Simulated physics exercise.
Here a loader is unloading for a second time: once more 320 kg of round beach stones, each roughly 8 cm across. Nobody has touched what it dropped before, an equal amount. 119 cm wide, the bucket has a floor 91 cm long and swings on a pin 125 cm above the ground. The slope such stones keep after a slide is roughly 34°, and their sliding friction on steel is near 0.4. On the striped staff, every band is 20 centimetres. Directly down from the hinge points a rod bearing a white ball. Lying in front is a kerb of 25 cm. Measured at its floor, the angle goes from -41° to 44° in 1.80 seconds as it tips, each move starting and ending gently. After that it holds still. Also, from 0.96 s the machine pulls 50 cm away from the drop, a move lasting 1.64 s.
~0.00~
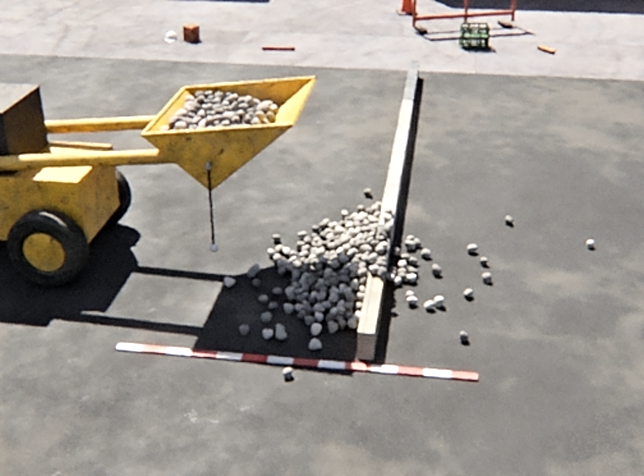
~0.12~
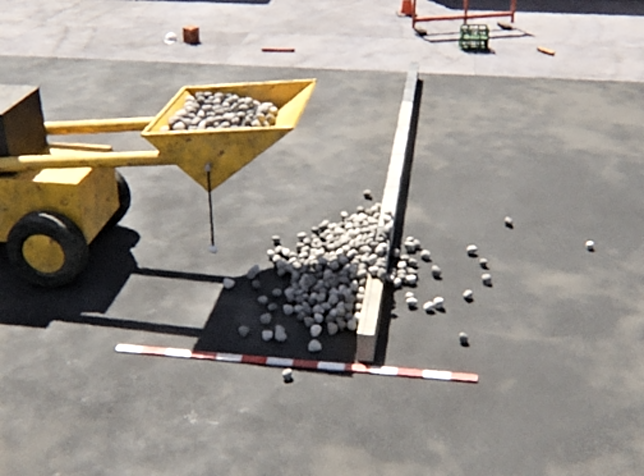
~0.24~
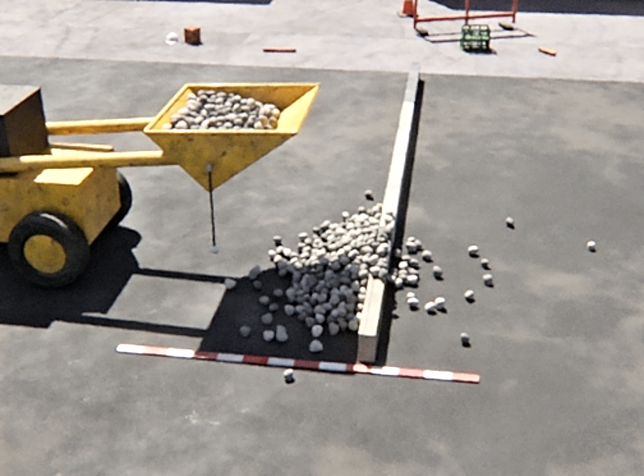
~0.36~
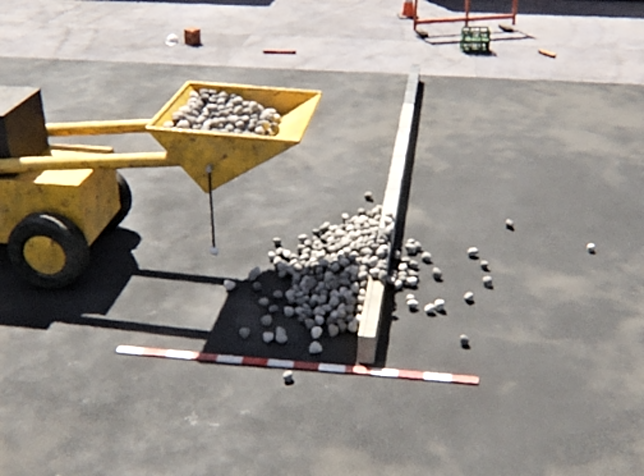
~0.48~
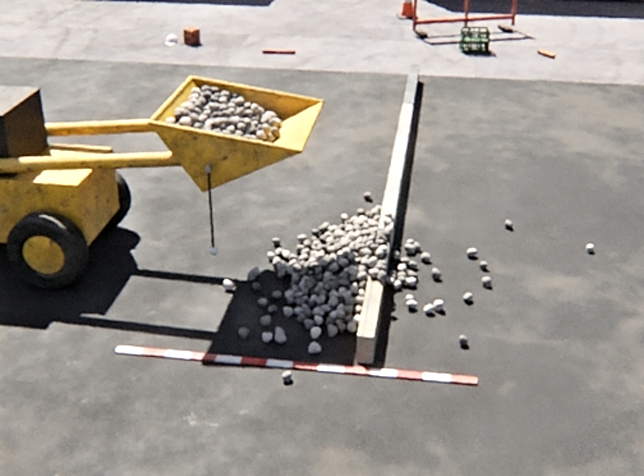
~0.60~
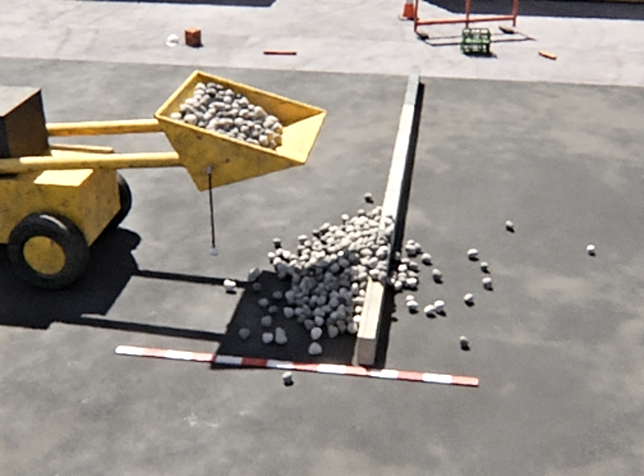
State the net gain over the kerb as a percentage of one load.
0 %.
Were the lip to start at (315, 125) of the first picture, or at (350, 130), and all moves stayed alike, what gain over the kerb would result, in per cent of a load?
First place: Roughly 0 %; second place: Roughly 5 %.
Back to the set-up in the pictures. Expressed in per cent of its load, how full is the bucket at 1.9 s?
Reading: Near 10 % of the load.
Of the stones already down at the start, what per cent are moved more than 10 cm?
Roughly 5 percent.
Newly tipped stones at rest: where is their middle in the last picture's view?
Their centre rests close to (292, 263).
After 1.4 s the floor is at 31°; in per cent of one load, 95 in the bucket, 99 on this side of the kerb, 7 over the kerb; the foremost stones are at (491, 276).
After 1.9 s the floor is at 44°; in per cent of one load, 8 in the bucket, 185 on this side of the kerb, 7 over the kerb; the foremost stones are at (491, 276).
After 3.0 s the floor is at 44°; in per cent of one load, 0 in the bucket, 193 on this side of the kerb, 7 over the kerb; the foremost stones are at (491, 276).
After 5.8 s the floor is at 44°; in per cent of one load, 0 in the bucket, 193 on this side of the kerb, 7 over the kerb; the foremost stones are at (491, 276). Net gain over the kerb, 0.
